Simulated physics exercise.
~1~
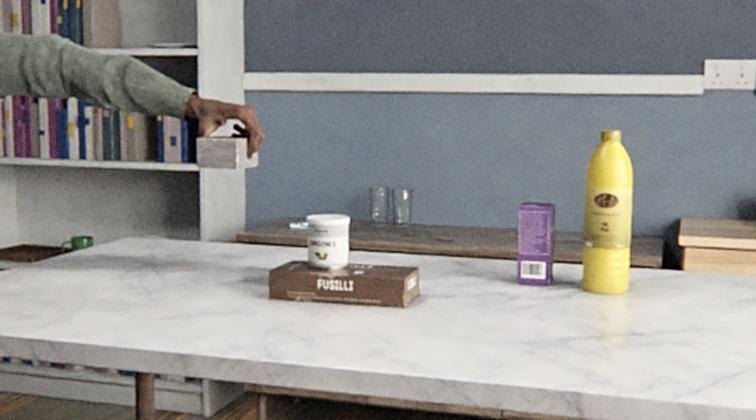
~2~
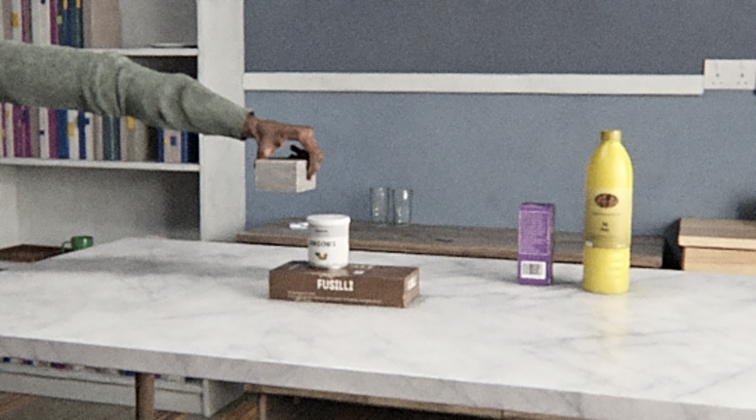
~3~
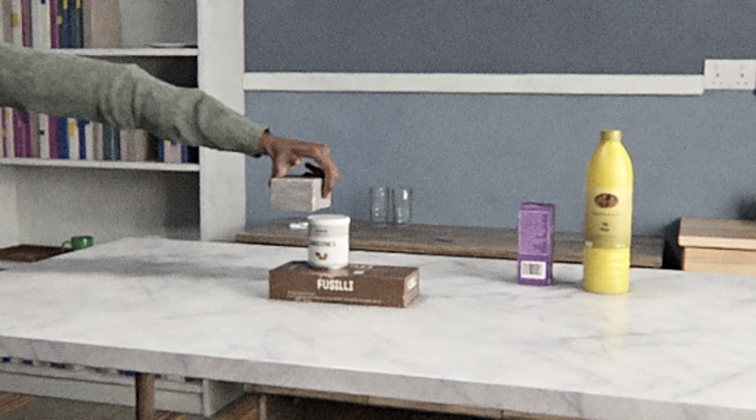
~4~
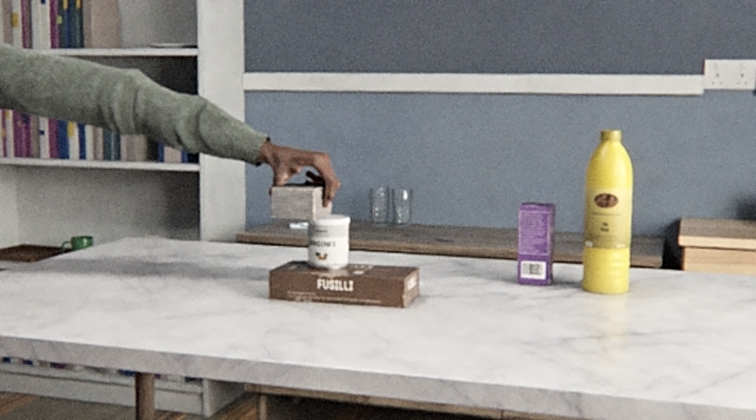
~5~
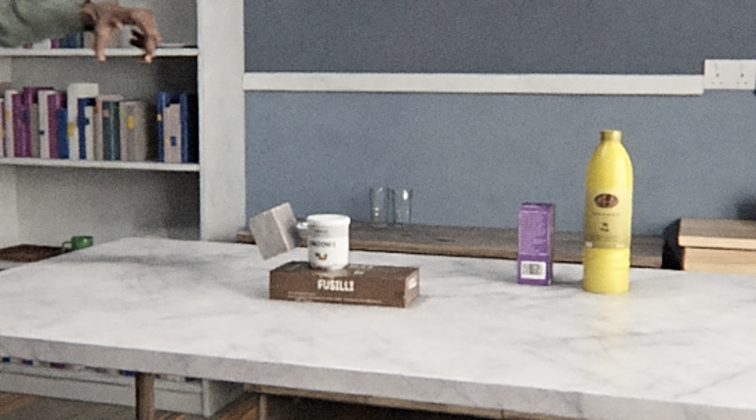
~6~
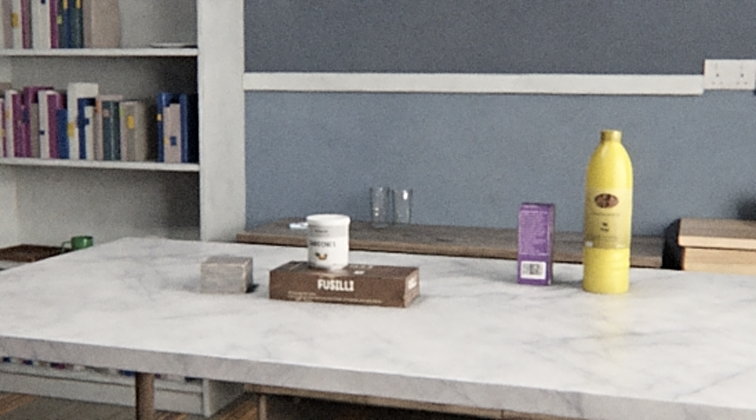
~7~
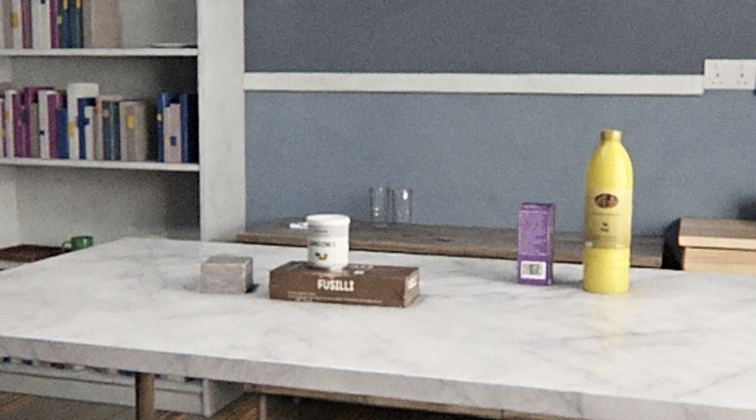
On a marble table, a hand releasing a grey block beside a white tin, the block tumbling left off a fusilli box.
